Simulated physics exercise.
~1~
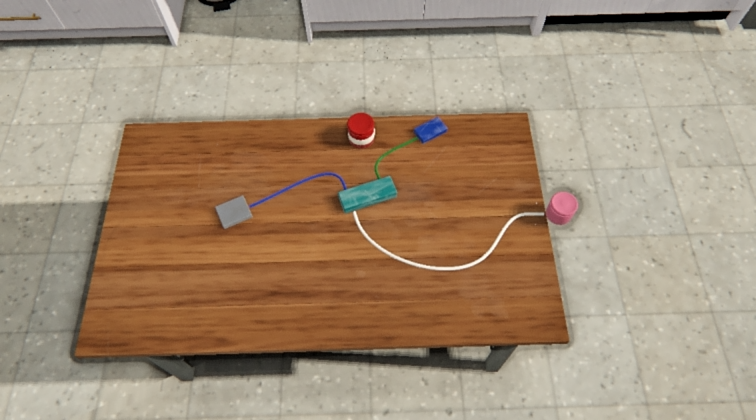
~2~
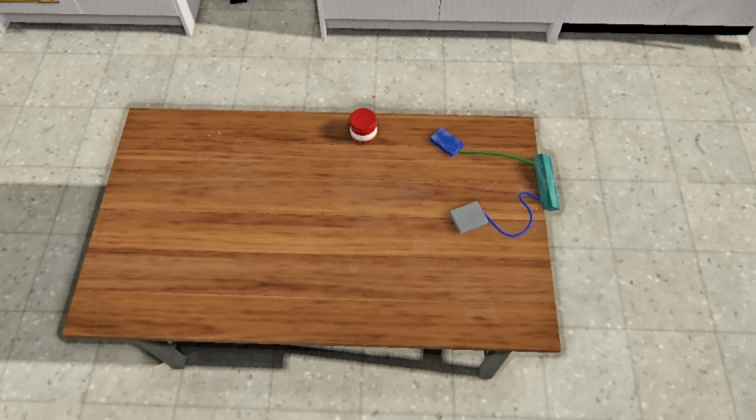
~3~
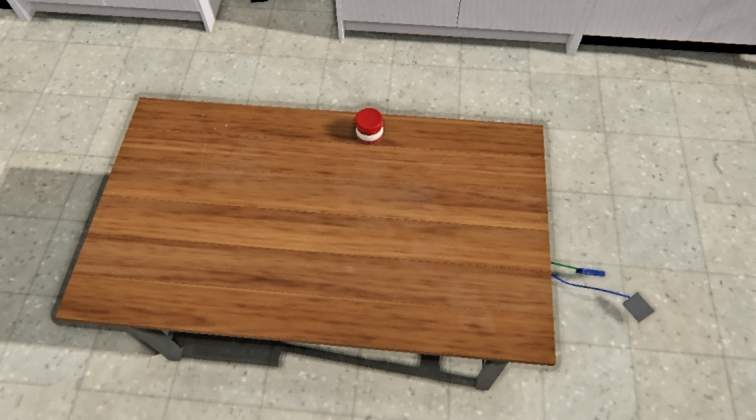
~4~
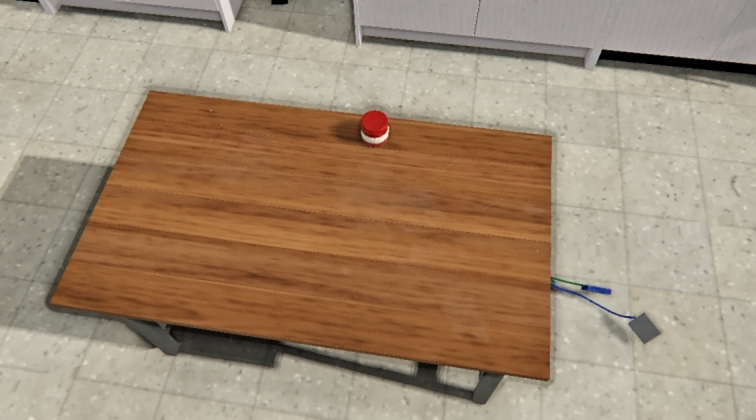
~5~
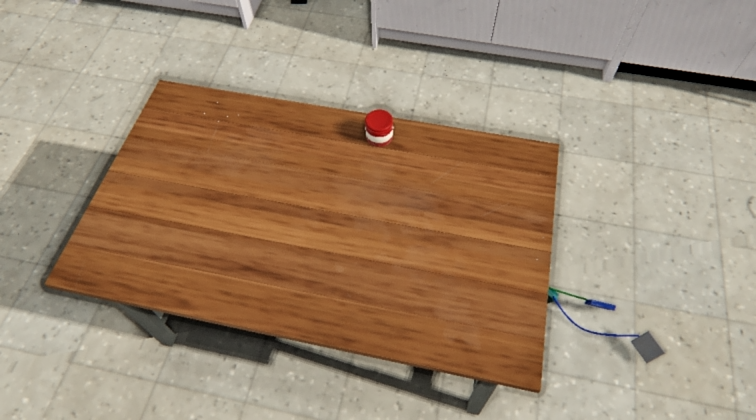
Lab table with a falling pink speaker dragging a teal power strip, blue charger and grey phone over the right edge, red canister staying put.
